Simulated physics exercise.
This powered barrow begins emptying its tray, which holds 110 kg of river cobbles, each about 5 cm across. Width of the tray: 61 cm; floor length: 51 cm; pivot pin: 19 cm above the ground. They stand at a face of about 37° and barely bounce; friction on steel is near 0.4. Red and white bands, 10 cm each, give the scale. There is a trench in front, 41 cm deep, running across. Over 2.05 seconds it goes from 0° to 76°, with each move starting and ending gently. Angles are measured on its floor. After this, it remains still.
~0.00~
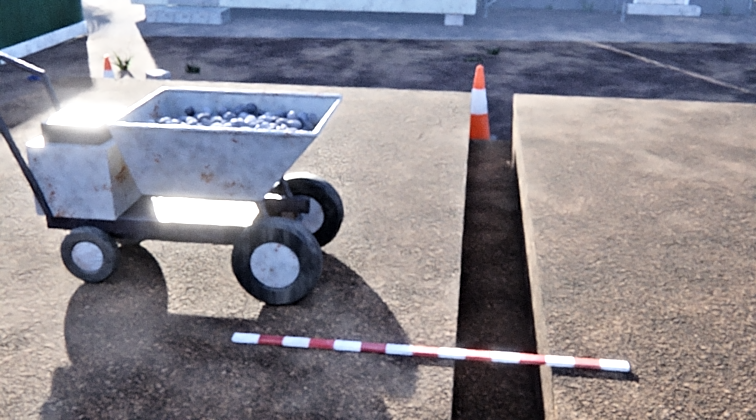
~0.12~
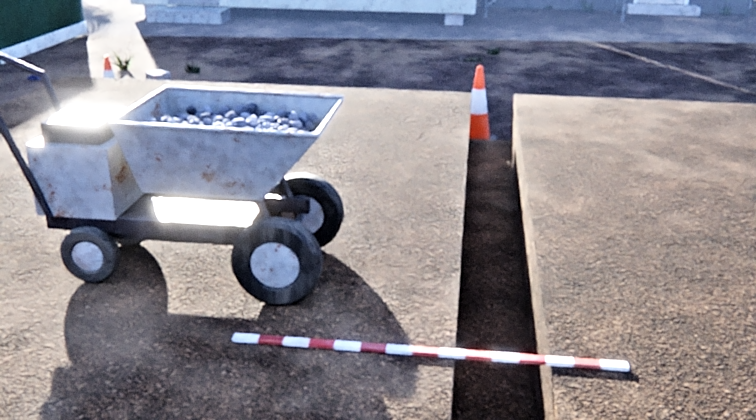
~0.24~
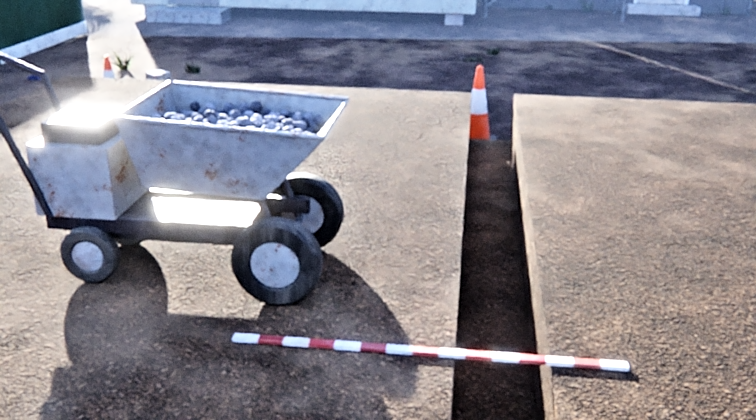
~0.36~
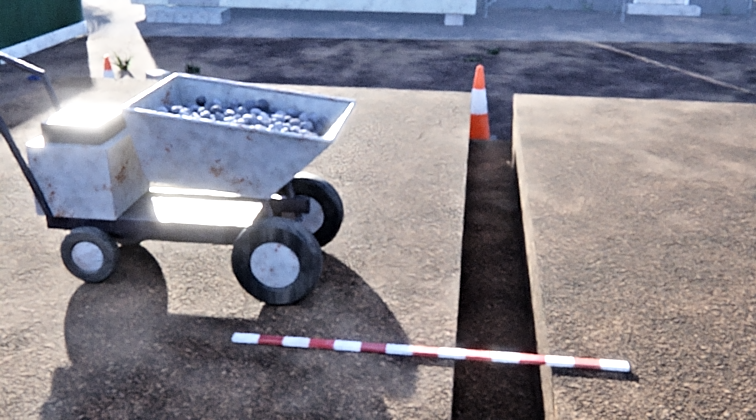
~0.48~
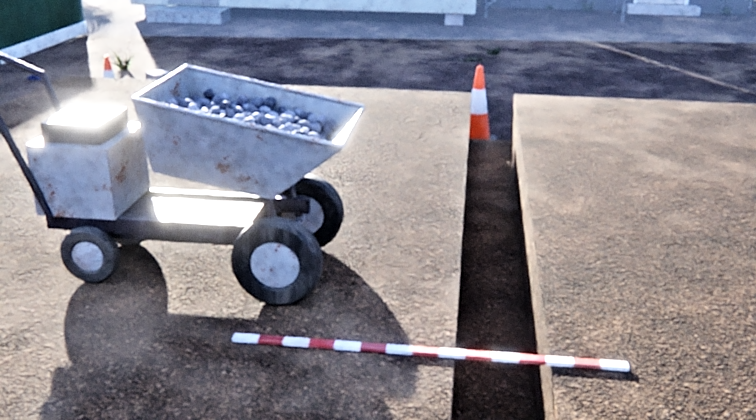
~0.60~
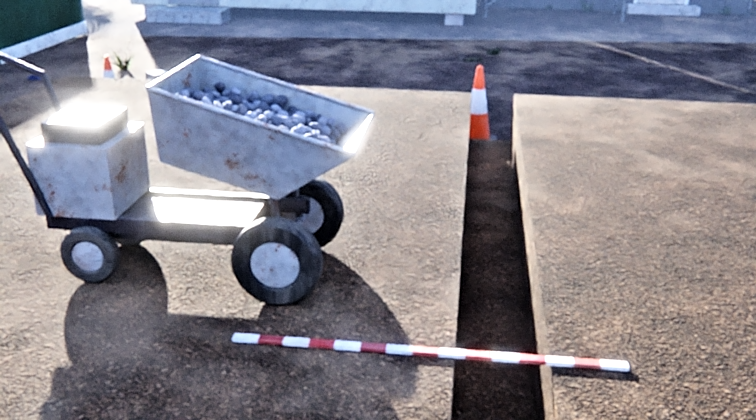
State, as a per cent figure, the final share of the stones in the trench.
The final share is about 81 per cent.
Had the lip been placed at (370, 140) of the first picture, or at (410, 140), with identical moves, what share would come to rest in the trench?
Roughly 95 in a hundred, then 50 in a hundred.
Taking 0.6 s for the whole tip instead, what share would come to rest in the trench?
Near 90 per cent.
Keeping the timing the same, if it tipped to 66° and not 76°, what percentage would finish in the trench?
I'd expect around 85 in a hundred.
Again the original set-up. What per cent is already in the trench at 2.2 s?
By then, around 55 percent.
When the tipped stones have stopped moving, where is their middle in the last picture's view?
Roughly (492, 349), I'd say.
After 1.5 s the floor is at 64°; 97 % in the tray, 3 % short of the trench; the foremost stones are at (450, 250).
After 2.2 s the floor is at 76°; 27 % in the tray, 18 % short of the trench, 54 % in the trench; the foremost stones are at (531, 372).
After 2.5 s the floor is at 76°; 8 % in the tray, 20 % short of the trench, 73 % in the trench; the foremost stones are at (530, 345).
After 4.4 s the floor is at 76°; 0 % in the tray, 19 % short of the trench, 81 % in the trench; the foremost stones are at (531, 355).
